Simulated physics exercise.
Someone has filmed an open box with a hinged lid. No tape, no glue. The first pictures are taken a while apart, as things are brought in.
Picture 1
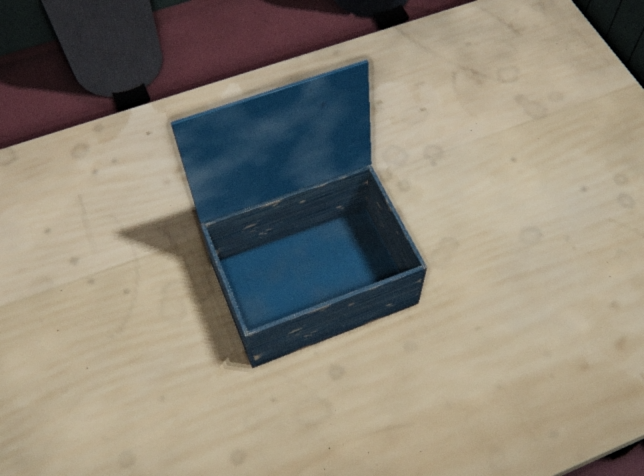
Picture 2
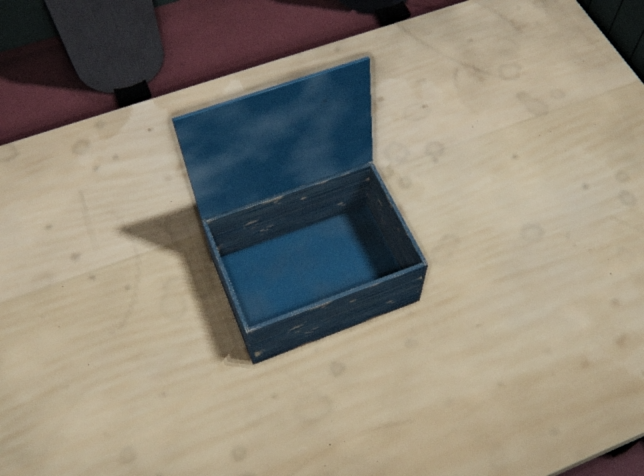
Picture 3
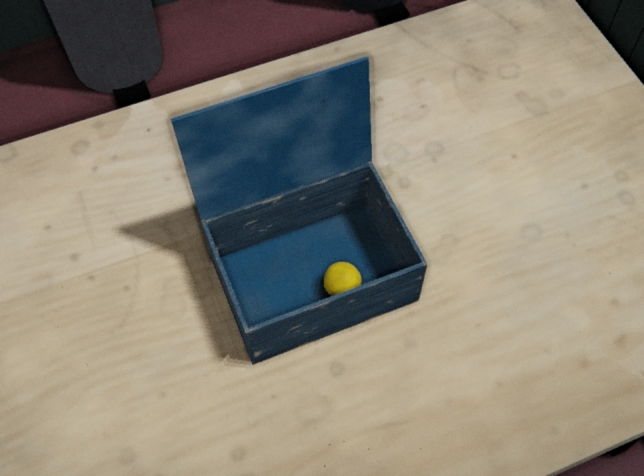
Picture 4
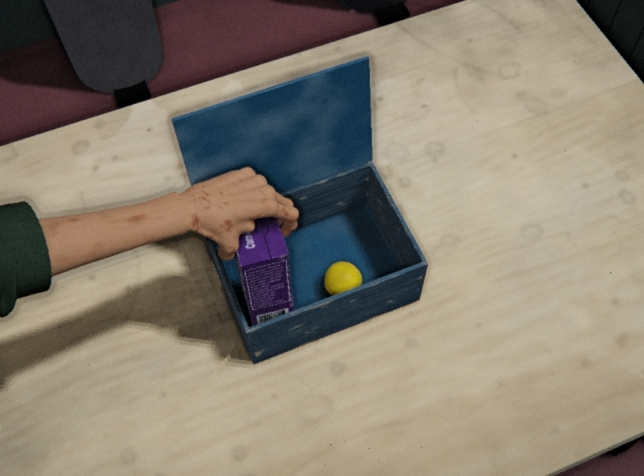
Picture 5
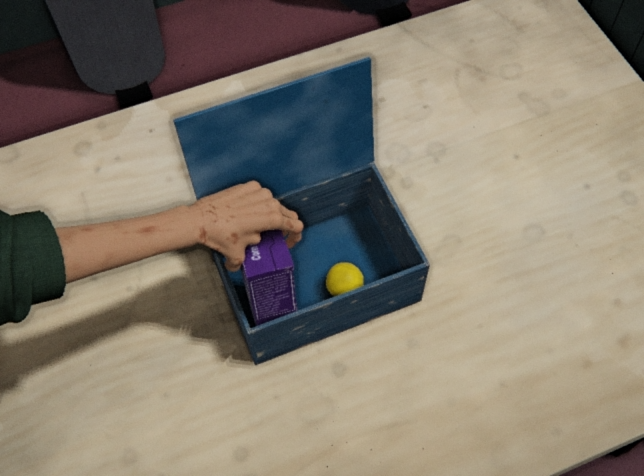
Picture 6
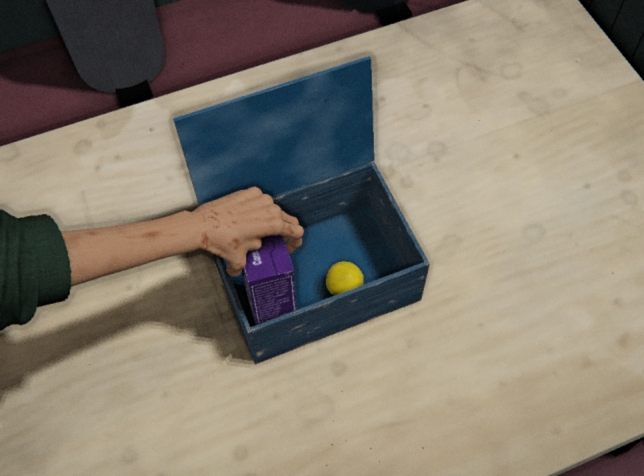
A bare forearm in a dark green sleeve reaches in from the left over a pale wooden table, where an open blue box with its hinged lid raised is seen from above at an angle. The box is empty at first, then a round yellow lemon sits inside near the front right. The hand lowers a purple carton into the left side and keeps holding it, shifting slightly, while the view stays nearly still.
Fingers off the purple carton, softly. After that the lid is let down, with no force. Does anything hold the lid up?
In the end the lid is held up.
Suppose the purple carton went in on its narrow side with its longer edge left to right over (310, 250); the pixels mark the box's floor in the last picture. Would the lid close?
Then it shuts flat.
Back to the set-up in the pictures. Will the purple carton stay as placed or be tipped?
The purple carton keeps its pose.
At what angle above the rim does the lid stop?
Some 50° above the rim.
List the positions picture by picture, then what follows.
In the first frame, the last thing is not in view yet.
In the second frame, the last thing is not in view yet.
In the third frame, the last thing is not in view yet; yellow lemon (343, 281).
In the fourth frame, coming down; purple carton (262, 271); yellow lemon (343, 280).
In the fifth frame, coming down; purple carton (267, 280); yellow lemon (345, 281).
In the sixth frame, put in, still held; purple carton (268, 285); yellow lemon (345, 280).
Then, 1.10 s later than the last frame, lid starting down.
Then, 1.40 s later than the last frame, lid 73° above the rim.
Then, 1.60 s later than the last frame, lid 57° above the rim.
When it is over, lid 50° above the rim; both as before. End places, in pixels of the last picture, purple carton near (268, 285).
